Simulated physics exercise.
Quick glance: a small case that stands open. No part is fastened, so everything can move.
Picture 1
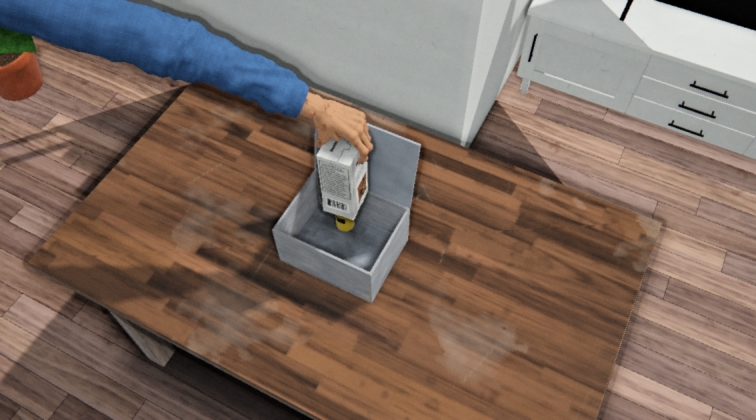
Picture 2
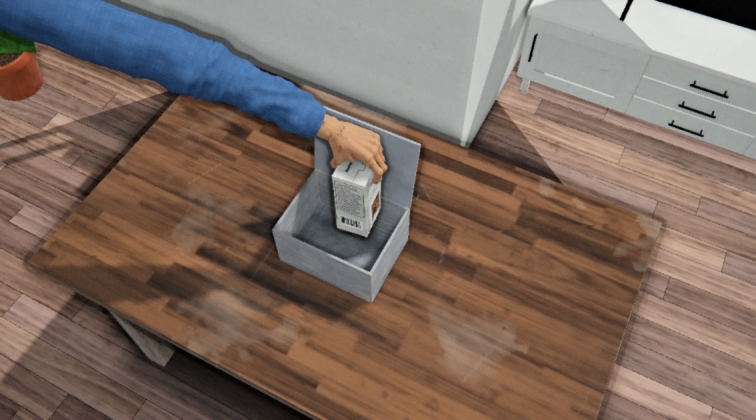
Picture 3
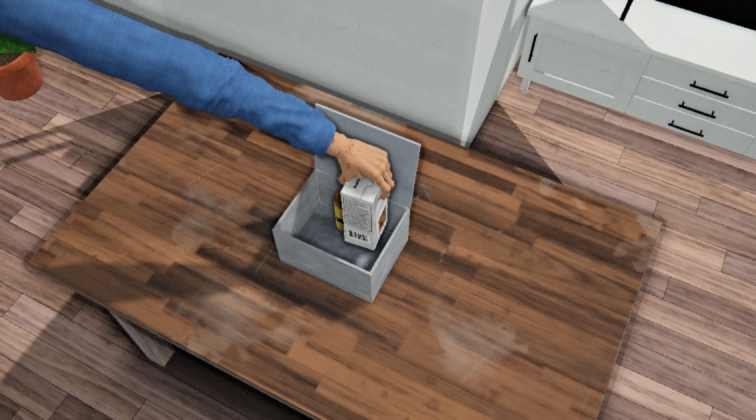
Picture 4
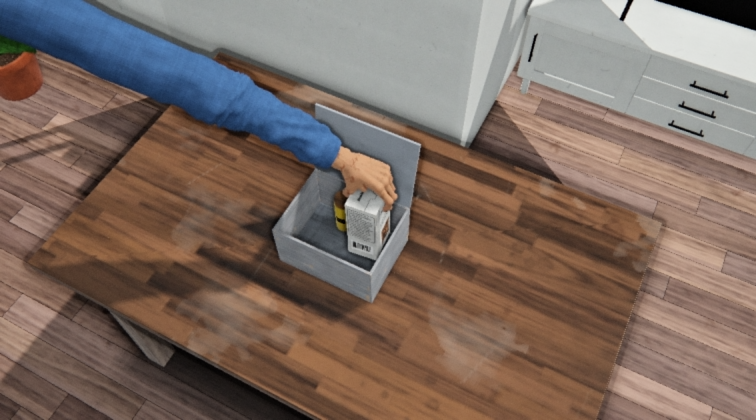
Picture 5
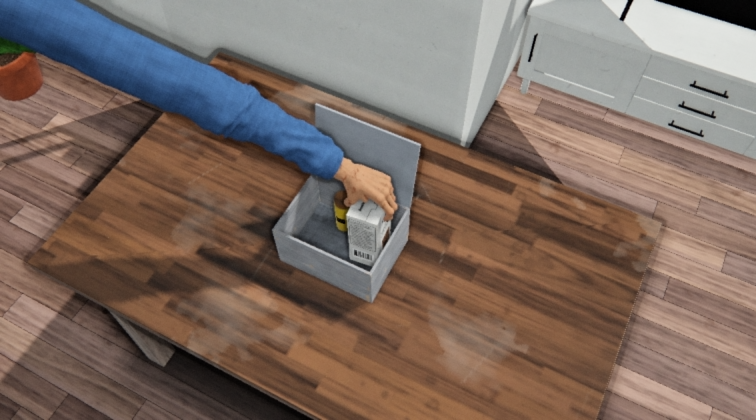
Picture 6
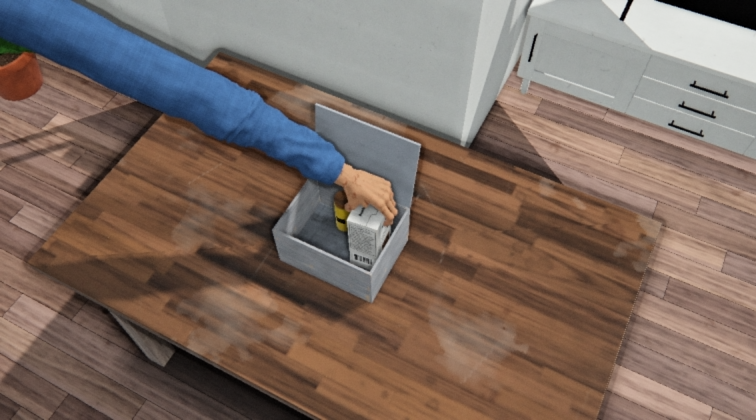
A hand in a blue sleeve, reaching from the upper left, lowers a white carton into an open grey box on a brown wooden table, seen from above by a still camera. A yellow item sits inside the box, with white drawers at upper right and a potted plant at left. The carton shifts slightly right as it descends beside the yellow item, the hand still gripping it.
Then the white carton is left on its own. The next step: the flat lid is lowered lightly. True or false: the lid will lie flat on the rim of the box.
False.
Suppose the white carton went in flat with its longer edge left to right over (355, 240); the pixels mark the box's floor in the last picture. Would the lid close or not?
Then it closes.
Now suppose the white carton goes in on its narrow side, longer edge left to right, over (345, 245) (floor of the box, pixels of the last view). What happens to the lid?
After that, the lid lies down snugly.
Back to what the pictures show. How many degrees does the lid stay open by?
Roughly 60 degrees above the rim.
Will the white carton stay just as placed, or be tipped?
It stays as it was set.
Then, 1.00 s on from there, lid starting down.
Then, 1.30 s on from there, lid 84° above the rim.
Then, 1.50 s on from there, lid 69° above the rim.
Then, 1.60 s on from there, lid 61° above the rim.
In the end, lid 60° above the rim; both unmoved. At the end, from the last picture's camera, white carton near (370, 233).
